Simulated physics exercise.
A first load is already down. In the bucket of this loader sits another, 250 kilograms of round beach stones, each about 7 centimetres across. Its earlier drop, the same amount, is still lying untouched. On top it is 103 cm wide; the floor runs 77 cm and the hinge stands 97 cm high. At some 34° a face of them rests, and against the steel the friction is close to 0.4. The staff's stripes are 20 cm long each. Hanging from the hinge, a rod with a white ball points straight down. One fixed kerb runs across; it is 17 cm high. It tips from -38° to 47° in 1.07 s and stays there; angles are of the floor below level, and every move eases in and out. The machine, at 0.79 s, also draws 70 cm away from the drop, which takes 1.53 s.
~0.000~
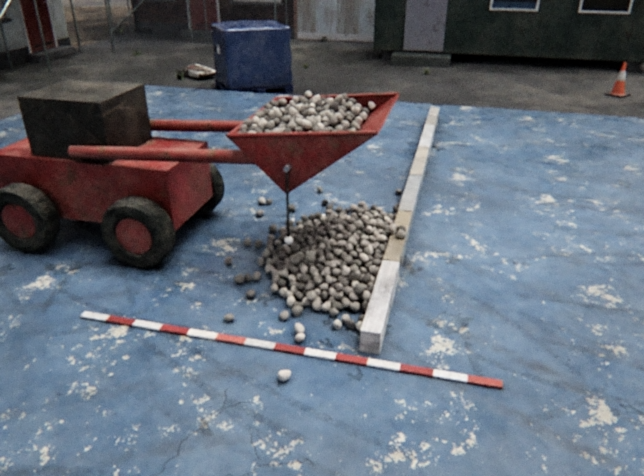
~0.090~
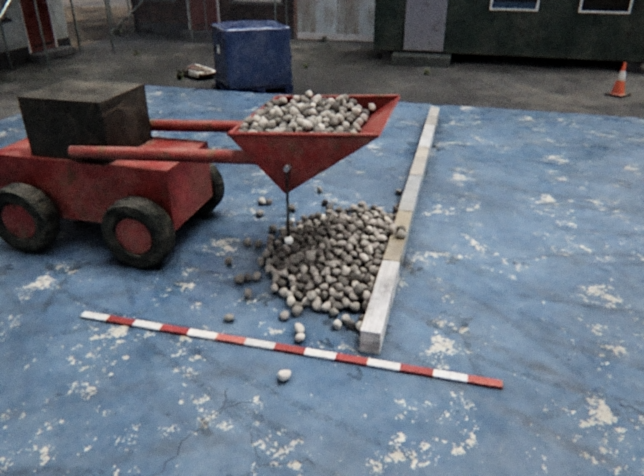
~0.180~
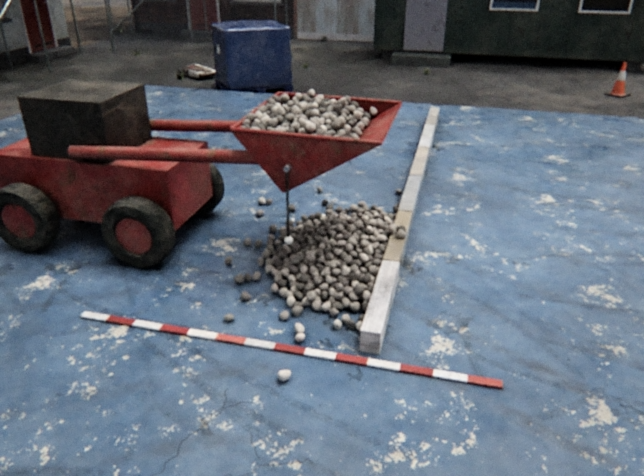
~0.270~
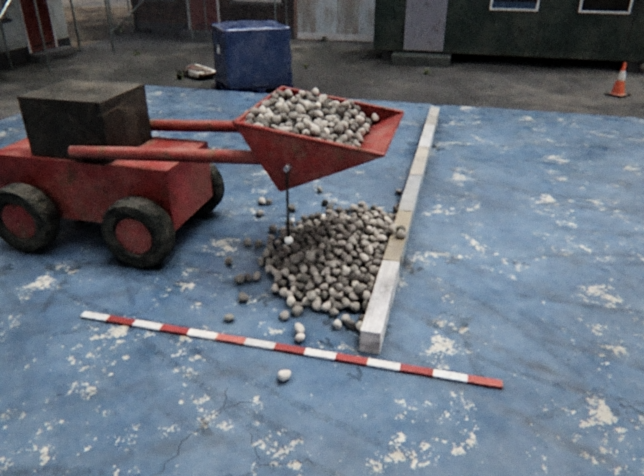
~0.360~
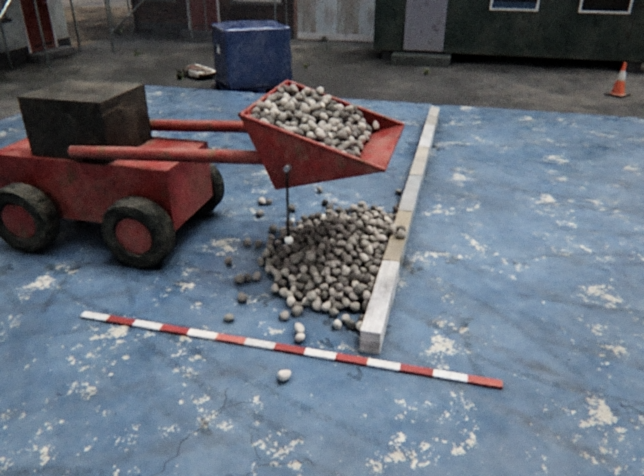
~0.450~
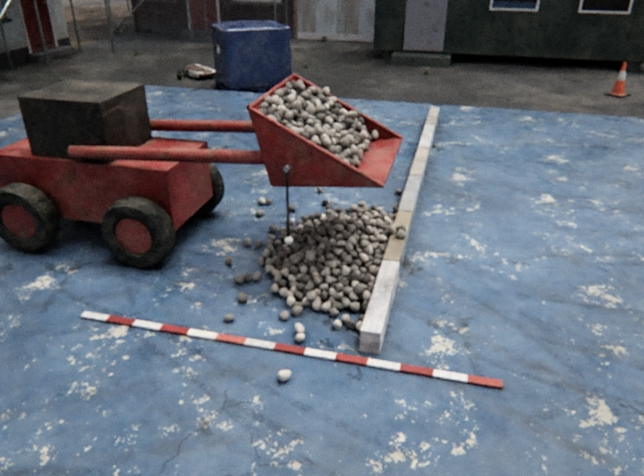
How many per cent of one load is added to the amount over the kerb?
About 22 per cent of a load.
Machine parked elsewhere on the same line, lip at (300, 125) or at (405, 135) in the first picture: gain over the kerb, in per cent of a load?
The first would add around 0 per cent, the second around 45 per cent.
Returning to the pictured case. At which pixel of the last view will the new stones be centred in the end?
They settle centred around (368, 245).
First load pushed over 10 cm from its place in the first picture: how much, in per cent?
Close to 5 in a hundred of them.
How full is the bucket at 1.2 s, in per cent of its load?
25 % still inside.
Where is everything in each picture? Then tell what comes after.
Lip at (378, 133), floor tilted -38°, highest stones at (325, 102). The earlier load is highest near (365, 229), 20 cm above ground level, 100 % on this side of the kerb, in the first frame.
Lip at (379, 136), floor tilted -36°, highest stones at (326, 102); the stones move at 0.1 m/s on average, in the second frame.
Lip at (381, 143), floor tilted -32°, highest stones at (299, 102); the stones move at 0.2 m/s on average, in the third frame.
Lip at (384, 155), floor tilted -24°, highest stones at (285, 98); the stones move at 0.3 m/s on average, in the fourth frame.
The bucket is at -16°, its lip at (385, 170); the top of the load is at (284, 94); the stones move at 0.4 m/s on average, in the fifth frame.
The bucket is at -5°, its lip at (383, 186); the top of the load is at (292, 89); the stones move at 0.4 m/s on average, in the sixth frame.
After 0.8 s the floor is at 34°; in per cent of one load, 99 in the bucket, 101 on this side of the kerb; the foremost stones are at (391, 239).
After 1.2 s the floor is at 47°; in per cent of one load, 25 in the bucket, 171 on this side of the kerb, 4 over the kerb; the foremost stones are at (420, 251).
After 2.8 s the floor is at 47°; in per cent of one load, 0 in the bucket, 179 on this side of the kerb, 22 over the kerb; the foremost stones are at (546, 279).
After 5.2 s the floor is at 47°; in per cent of one load, 0 in the bucket, 179 on this side of the kerb, 22 over the kerb; the foremost stones are at (546, 279). Net gain over the kerb, 22.
